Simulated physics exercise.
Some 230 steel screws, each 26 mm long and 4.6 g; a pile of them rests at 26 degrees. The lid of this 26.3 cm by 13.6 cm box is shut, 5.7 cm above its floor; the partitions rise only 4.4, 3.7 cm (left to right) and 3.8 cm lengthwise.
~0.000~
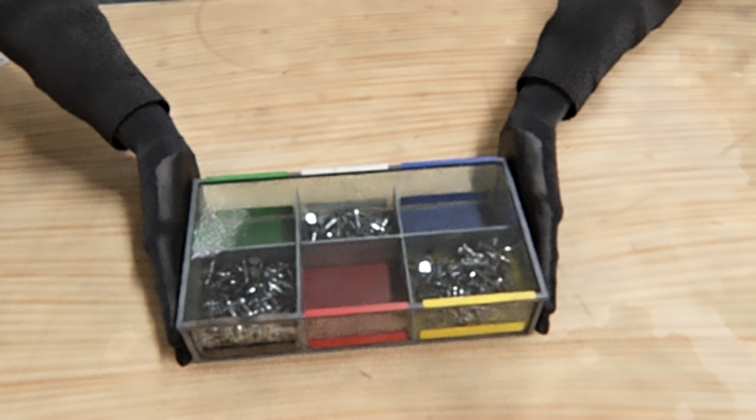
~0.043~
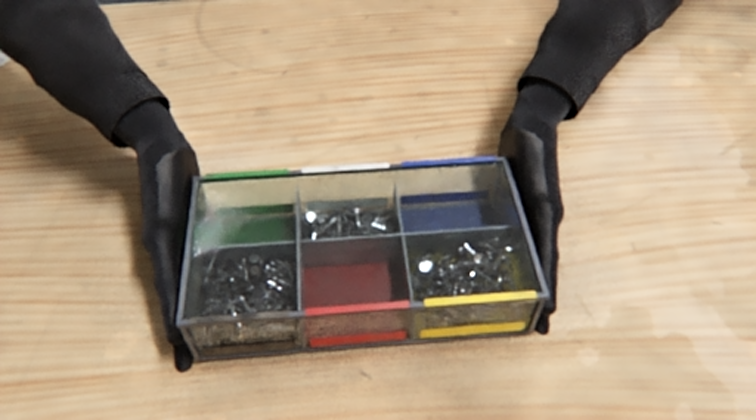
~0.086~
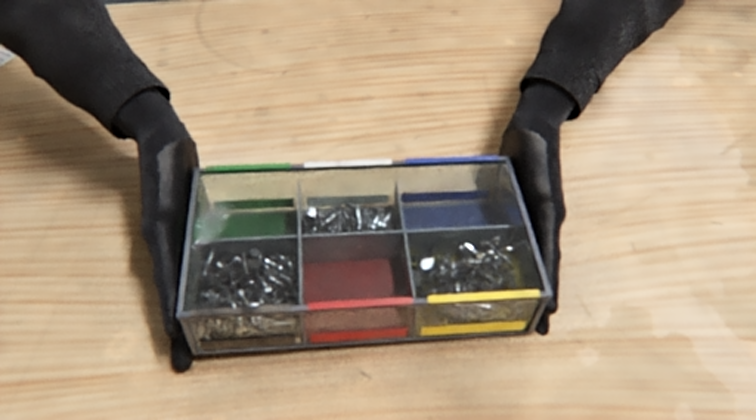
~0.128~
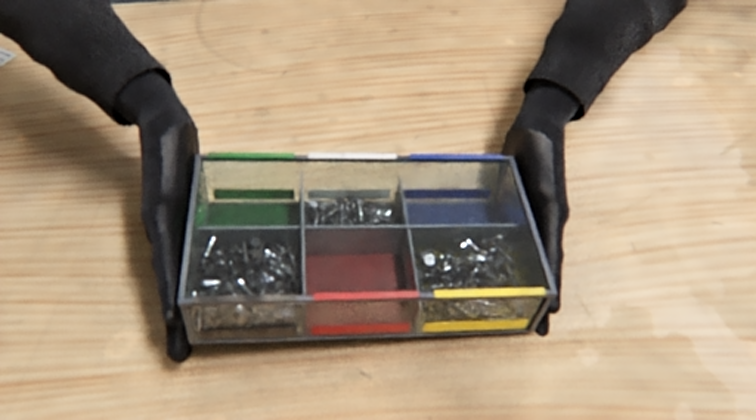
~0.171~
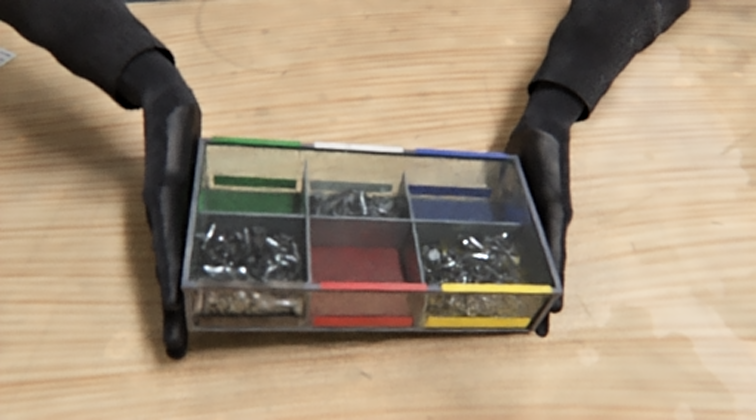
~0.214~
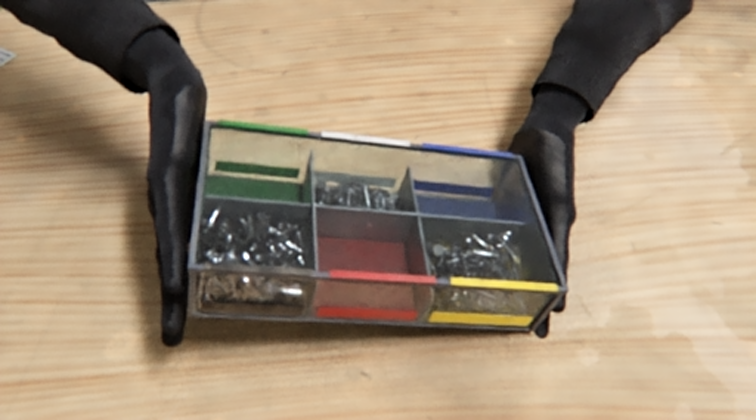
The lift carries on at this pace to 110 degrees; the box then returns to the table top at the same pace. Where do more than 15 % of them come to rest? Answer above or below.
Red: Below, blue: Above, green: Below, yellow: Above, white: Below, black: Above.
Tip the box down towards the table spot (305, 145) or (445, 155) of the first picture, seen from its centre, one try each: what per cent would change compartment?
About 40 and 25 per cent.
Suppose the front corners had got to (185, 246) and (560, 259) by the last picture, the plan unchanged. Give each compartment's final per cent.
Red 0, blue 10, green 5, yellow 30, white 30, black 30.
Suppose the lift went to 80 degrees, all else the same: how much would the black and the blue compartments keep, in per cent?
Then: Black 40, blue 5.
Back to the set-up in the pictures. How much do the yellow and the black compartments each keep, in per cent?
Yellow 40; black 35.
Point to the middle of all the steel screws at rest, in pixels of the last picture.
Near (465, 272).
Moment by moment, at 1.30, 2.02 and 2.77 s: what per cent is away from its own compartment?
About 15, 25, 25.
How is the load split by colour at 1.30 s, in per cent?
Red 0; blue 15; green 0; yellow 40; white 10; black 35.
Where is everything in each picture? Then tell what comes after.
The first picture shows box tilt 0 degrees, front corners at (183, 324) and (541, 294); yellow 40 %, white 20 %, black 40 %.
The second picture shows box tilt 1 degrees, front corners at (183, 322) and (542, 294).
The third picture shows box tilt 3 degrees, front corners at (183, 314) and (545, 293).
The fourth picture shows box tilt 6 degrees, front corners at (184, 300) and (550, 291), lowest corner right back.
The fifth picture shows box tilt 10 degrees, front corners at (188, 283) and (556, 290), lowest corner right back.
The sixth picture shows box tilt 14 degrees, front corners at (195, 266) and (561, 288), lowest corner right back; yellow 40 %, white 20 %, black 40 %. Its pace works out near 90 degrees a second.
After 1.30 s, tilt 110 degrees; blue 15 %, yellow 40 %, white 10 %, black 35 %.
Then, at 2.02 s, tilt 50 degrees; blue 20 %, yellow 40 %, white 5 %, black 35 %.
After 2.77 s, tilt 0 degrees; blue 25 %, yellow 40 %, white 5 %, black 35 %.
At rest (3.3 s), red 0 %, blue 25 %, green 0 %, yellow 40 %, white 5 %, black 35 %.
